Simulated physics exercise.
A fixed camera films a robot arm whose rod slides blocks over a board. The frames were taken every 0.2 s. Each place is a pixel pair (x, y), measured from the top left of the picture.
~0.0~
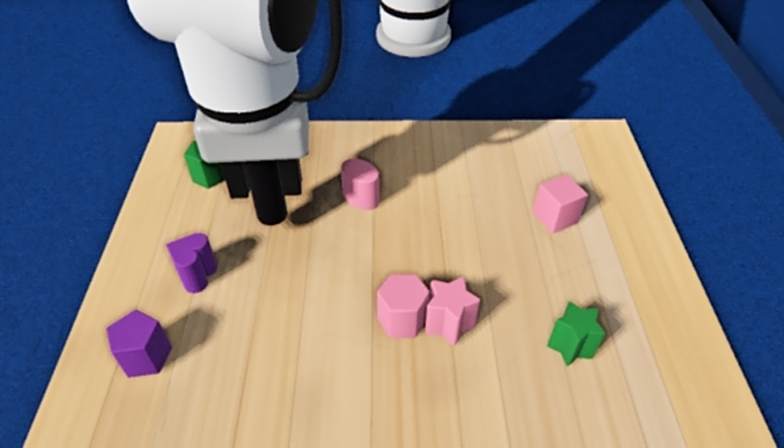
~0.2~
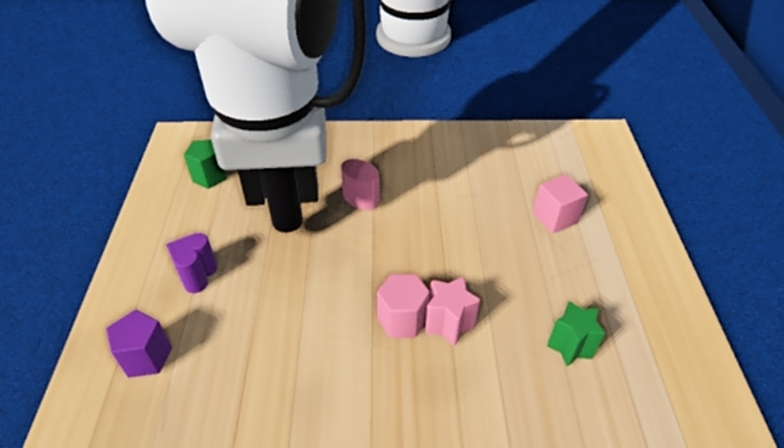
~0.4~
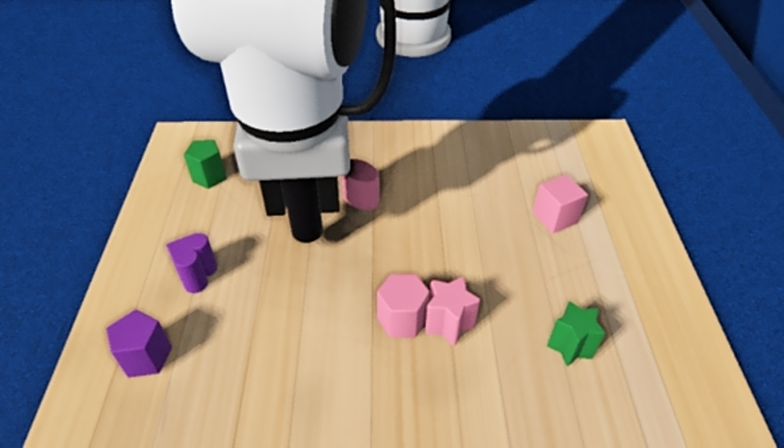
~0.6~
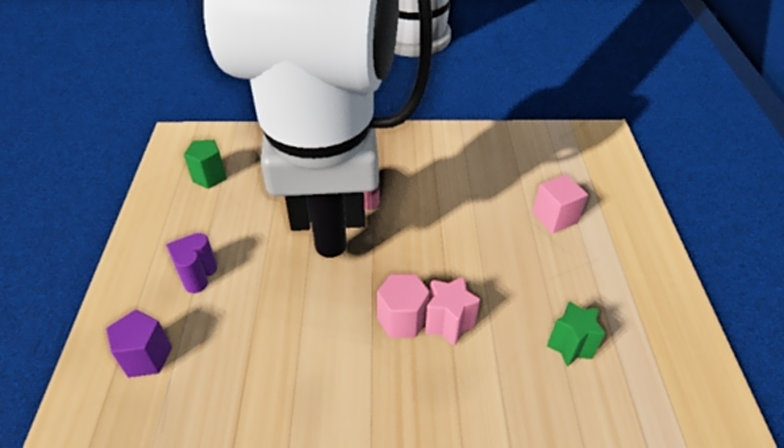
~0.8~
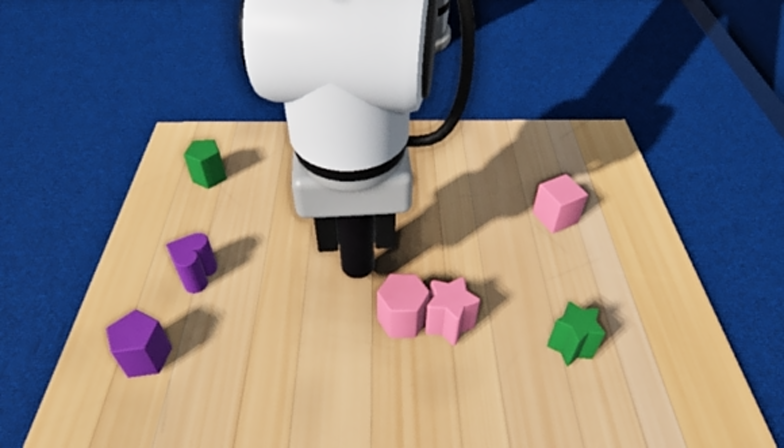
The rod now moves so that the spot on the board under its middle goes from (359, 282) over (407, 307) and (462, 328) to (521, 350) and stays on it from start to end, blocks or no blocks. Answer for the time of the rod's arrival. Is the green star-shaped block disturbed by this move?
In the end it has been moved.
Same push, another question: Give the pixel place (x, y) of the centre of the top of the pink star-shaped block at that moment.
Around pixel (565, 341).
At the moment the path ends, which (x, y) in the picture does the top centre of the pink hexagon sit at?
For the centre of its top, I'd go with (439, 330).
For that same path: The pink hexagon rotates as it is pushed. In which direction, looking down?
It rotates clockwise.
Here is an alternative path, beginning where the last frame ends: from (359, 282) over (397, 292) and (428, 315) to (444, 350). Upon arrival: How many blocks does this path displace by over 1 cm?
It should be two, as far as I can tell.
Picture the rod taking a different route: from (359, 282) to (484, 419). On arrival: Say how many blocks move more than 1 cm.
Looking at the path, I think two of the blocks end up more than 1 cm away.
The first path, step by step. One third of the way, rod (408, 293); pink hexagon (424, 312), turned 35° clockwise; pink star-shaped block (469, 303), turned 20° anticlockwise.
Two thirds of the way, rod (465, 314); pink hexagon (439, 330), turned 80° clockwise; pink star-shaped block (502, 316), turned 55° anticlockwise.
At the end, rod (525, 335); pink hexagon (439, 330), turned 80° clockwise; pink star-shaped block (565, 341), turned 50° anticlockwise; green star-shaped block (605, 322), turned 30° anticlockwise.
